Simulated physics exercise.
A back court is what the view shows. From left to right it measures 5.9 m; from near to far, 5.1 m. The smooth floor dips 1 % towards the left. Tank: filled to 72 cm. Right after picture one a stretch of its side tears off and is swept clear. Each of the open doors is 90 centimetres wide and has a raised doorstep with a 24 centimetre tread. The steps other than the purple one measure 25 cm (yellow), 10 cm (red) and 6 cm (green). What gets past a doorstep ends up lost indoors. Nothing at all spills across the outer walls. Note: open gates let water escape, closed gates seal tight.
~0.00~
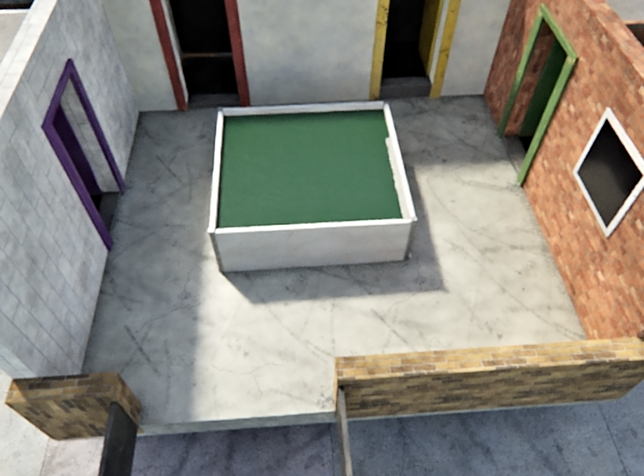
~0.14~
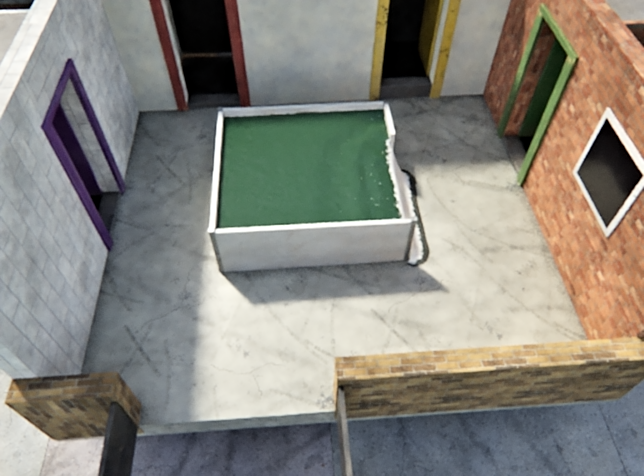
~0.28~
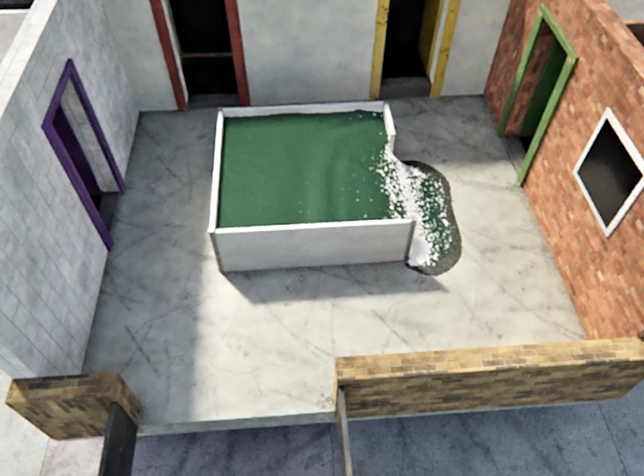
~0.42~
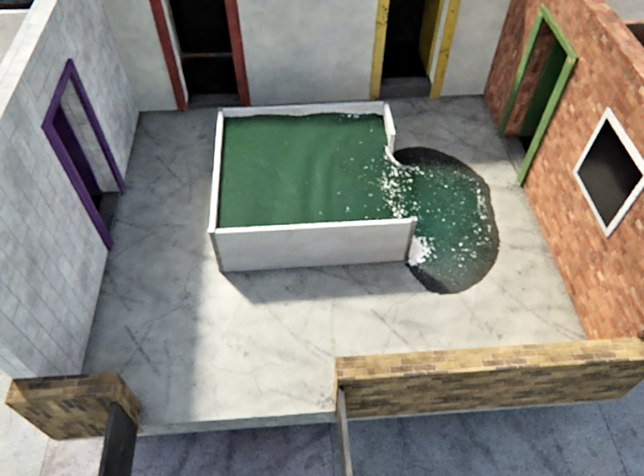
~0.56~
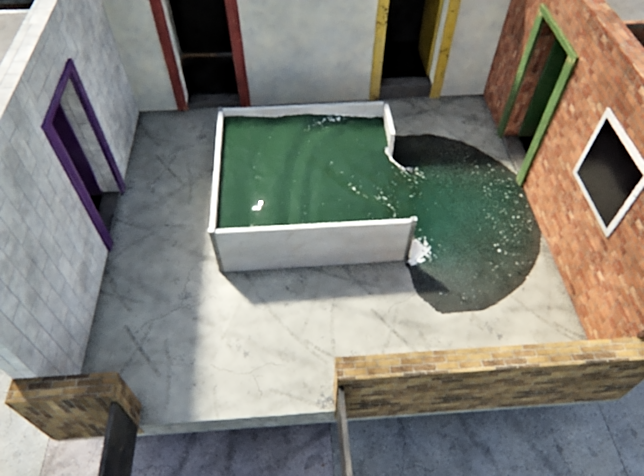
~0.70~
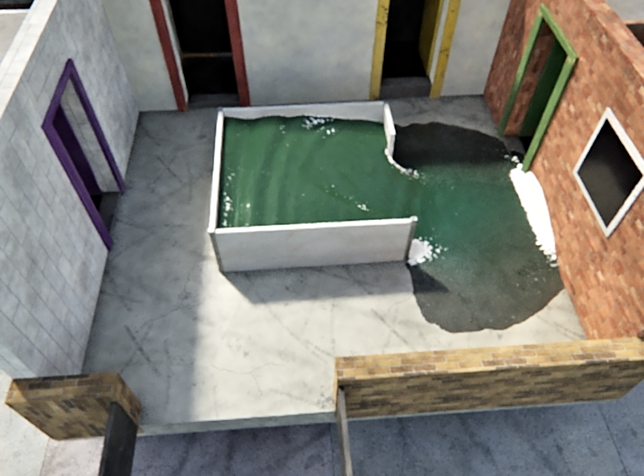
The clip opens on still green water in a white-walled tank in a back court with purple, red, yellow and green doorways. The tank's right side breaks away, and water pours through the gap, spreading rightward across the pale floor in a widening pool until it splashes white along the brick wall beside the green doorway.
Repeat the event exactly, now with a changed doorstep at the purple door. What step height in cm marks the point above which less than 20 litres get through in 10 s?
The point is around 11 cm.
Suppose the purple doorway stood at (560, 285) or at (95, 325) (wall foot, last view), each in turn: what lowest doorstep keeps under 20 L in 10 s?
Minimums: Roughly 30 cm and 21 cm.
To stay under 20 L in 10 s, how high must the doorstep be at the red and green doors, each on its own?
About 16 cm at red and 29 cm at green.
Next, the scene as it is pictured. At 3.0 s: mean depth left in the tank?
I'd put it at some 29 centimetres on average.
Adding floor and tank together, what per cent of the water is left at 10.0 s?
Remaining share: Around 76 %.
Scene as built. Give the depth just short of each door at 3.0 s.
Centimetres: Purple = 0, yellow = 13, red = 0, green = 20.
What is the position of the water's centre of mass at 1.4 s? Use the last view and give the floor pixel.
My guess is close to (360, 209).
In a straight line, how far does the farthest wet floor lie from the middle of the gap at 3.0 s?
Distance from gap: Approx. 3.6 m.
After 1.4 s water covers 25 % of the floor, deepest (47 cm) near (529, 224); it has not reached the purple door.
After 3.0 s water covers 55 % of the floor, deepest (41 cm) near (590, 370); it has not reached the purple door.
After 10.0 s water covers 100 % of the floor, deepest (21 cm) near (78, 392); 13 cm at the purple door, 85 litres in over its 5 cm doorstep.
At the purple door as built, the water arrived by 4.2 s and peaked near 15 cm at 8.4 s.
With a doorstep of 8.5 cm, 38 litres would have come in within the 10 s; with 12 cm, 15 litres. So under 20 litres takes about 11 cm.
